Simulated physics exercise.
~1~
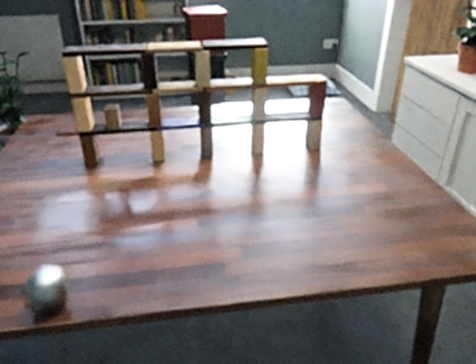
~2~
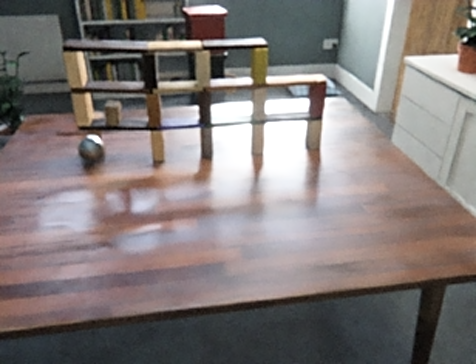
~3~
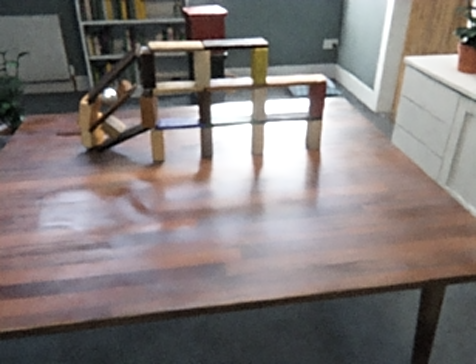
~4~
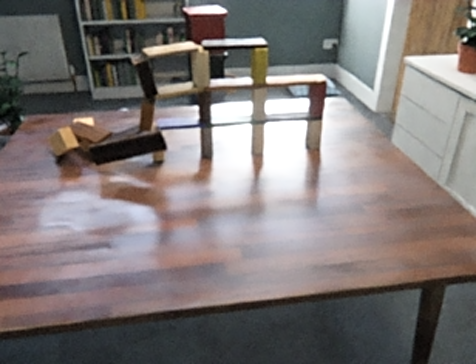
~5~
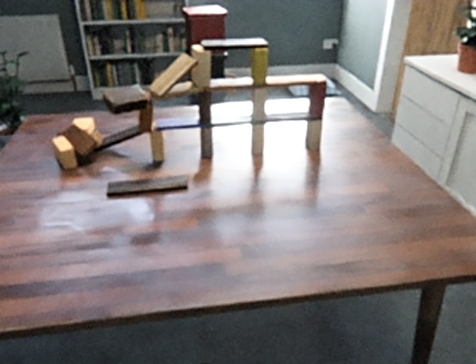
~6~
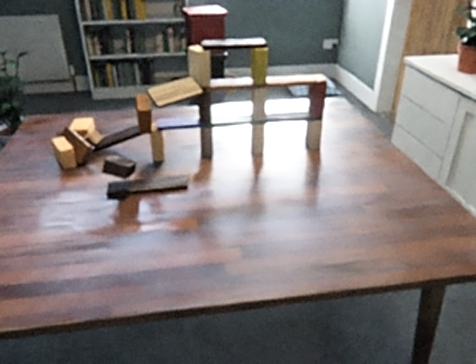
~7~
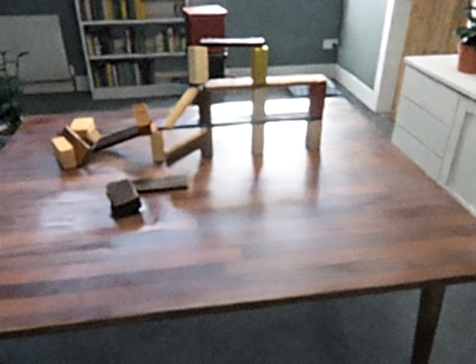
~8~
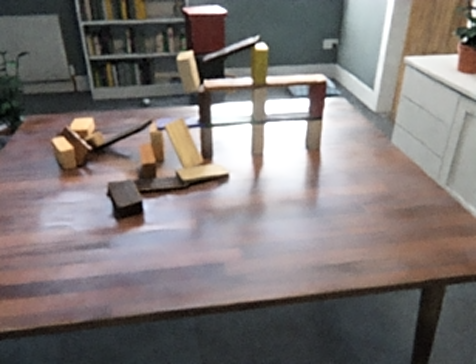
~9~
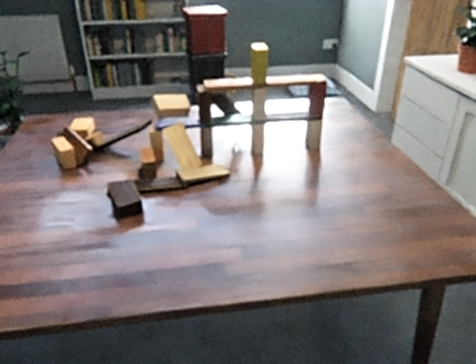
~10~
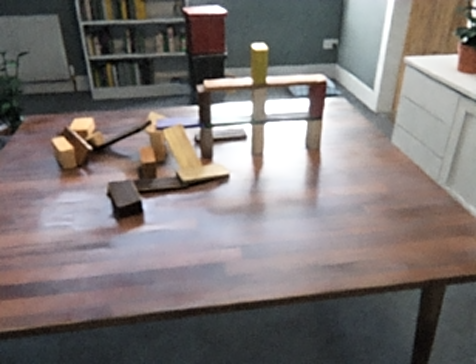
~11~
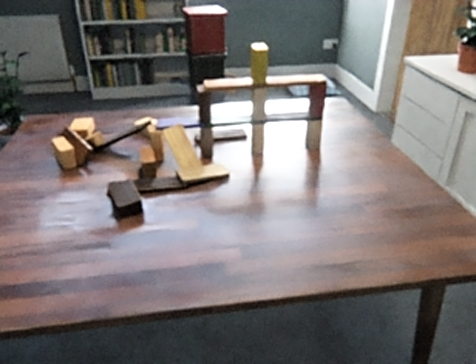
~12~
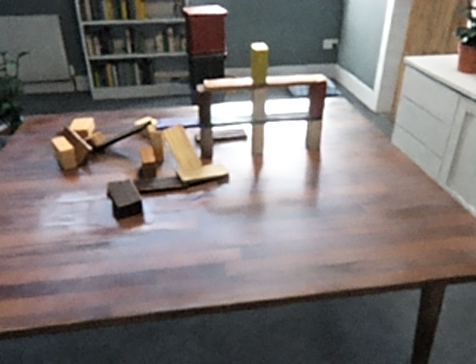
On a wooden table, a steel ball rolls into a block structure, collapsing its left side.
